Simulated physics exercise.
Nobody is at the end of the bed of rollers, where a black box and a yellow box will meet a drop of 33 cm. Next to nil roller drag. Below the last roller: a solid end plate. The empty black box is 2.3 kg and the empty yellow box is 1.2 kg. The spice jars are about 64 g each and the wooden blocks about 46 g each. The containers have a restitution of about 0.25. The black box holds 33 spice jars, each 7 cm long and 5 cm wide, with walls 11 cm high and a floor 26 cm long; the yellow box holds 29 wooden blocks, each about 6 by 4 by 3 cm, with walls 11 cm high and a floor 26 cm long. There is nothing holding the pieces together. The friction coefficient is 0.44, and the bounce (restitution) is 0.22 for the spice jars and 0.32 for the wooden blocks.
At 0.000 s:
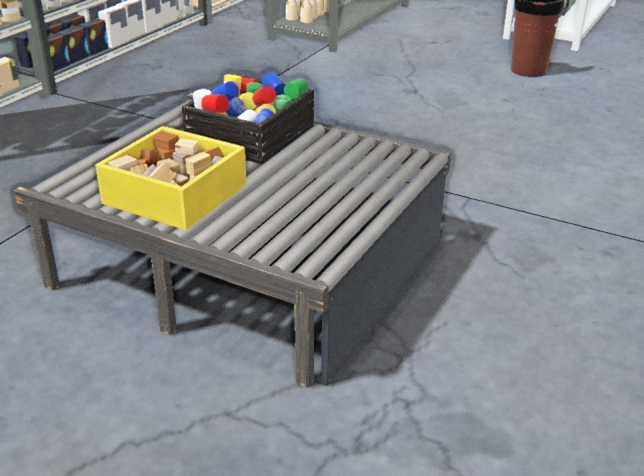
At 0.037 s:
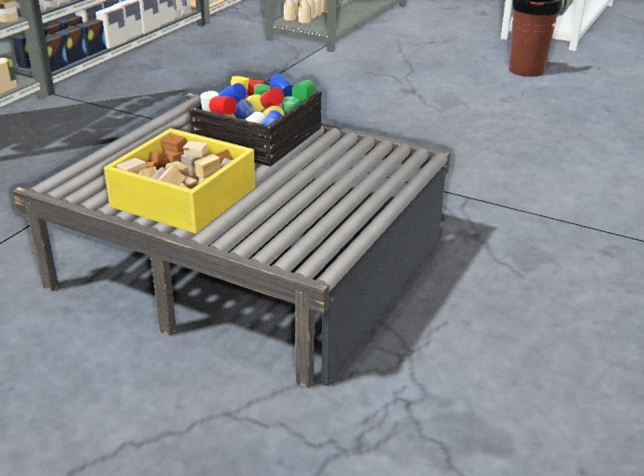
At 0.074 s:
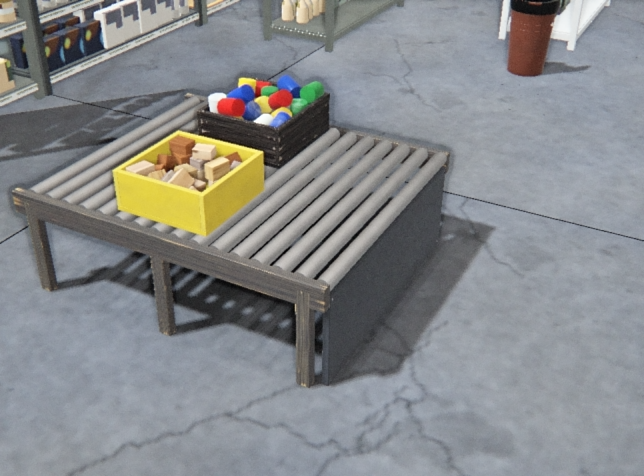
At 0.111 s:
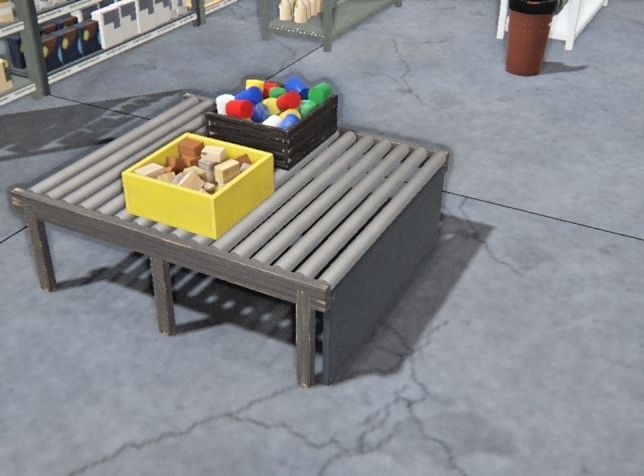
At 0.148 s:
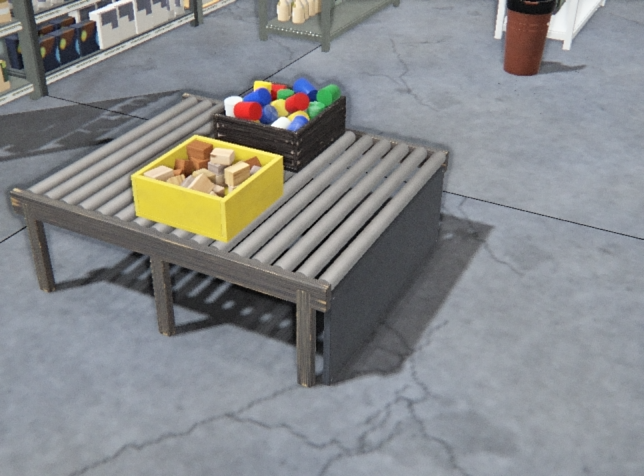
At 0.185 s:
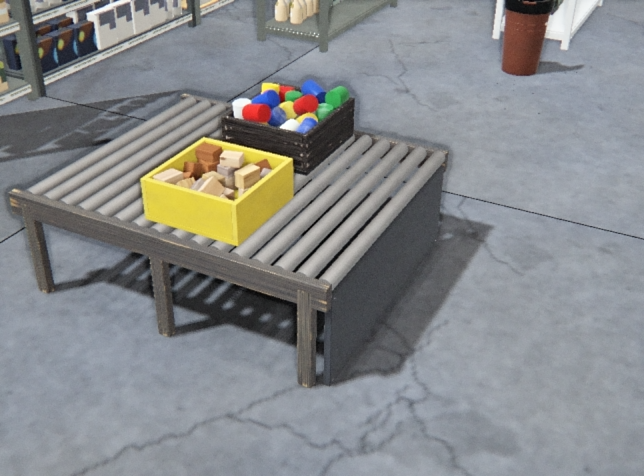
We see a black box of colourful pieces and a yellow box of wooden blocks on a bed of rollers, with no one beside it; side by side, both boxes move slowly and steadily to the right along the rollers.
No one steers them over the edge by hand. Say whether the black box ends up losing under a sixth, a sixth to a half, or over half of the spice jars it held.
Most likely the share lost is somewhere from a sixth to half.
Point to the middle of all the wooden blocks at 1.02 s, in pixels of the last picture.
Pixel (468, 349), give or take.
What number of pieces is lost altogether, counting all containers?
In all, roughly 16.
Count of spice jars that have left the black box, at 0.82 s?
Roughly 0.
After 0.48 s, the front runs out over the edge.
After 0.82 s, the black box leans 7° with 0 of 33 out and the yellow box leans 14° with 0 of 29 out.
After 1.02 s, the black box leans 49° with 5 of 33 out and the yellow box leans 46° with 3 of 29 out.
After 1.37 s, the black box leans 32° with 9 of 33 out and the yellow box is level with 6 of 29 out.
When it is over (at 1.69 s), the black box is level with 10 of 33 out and the yellow box is level with 6 of 29 out. Asked share, 10 of 33, 30 per cent.
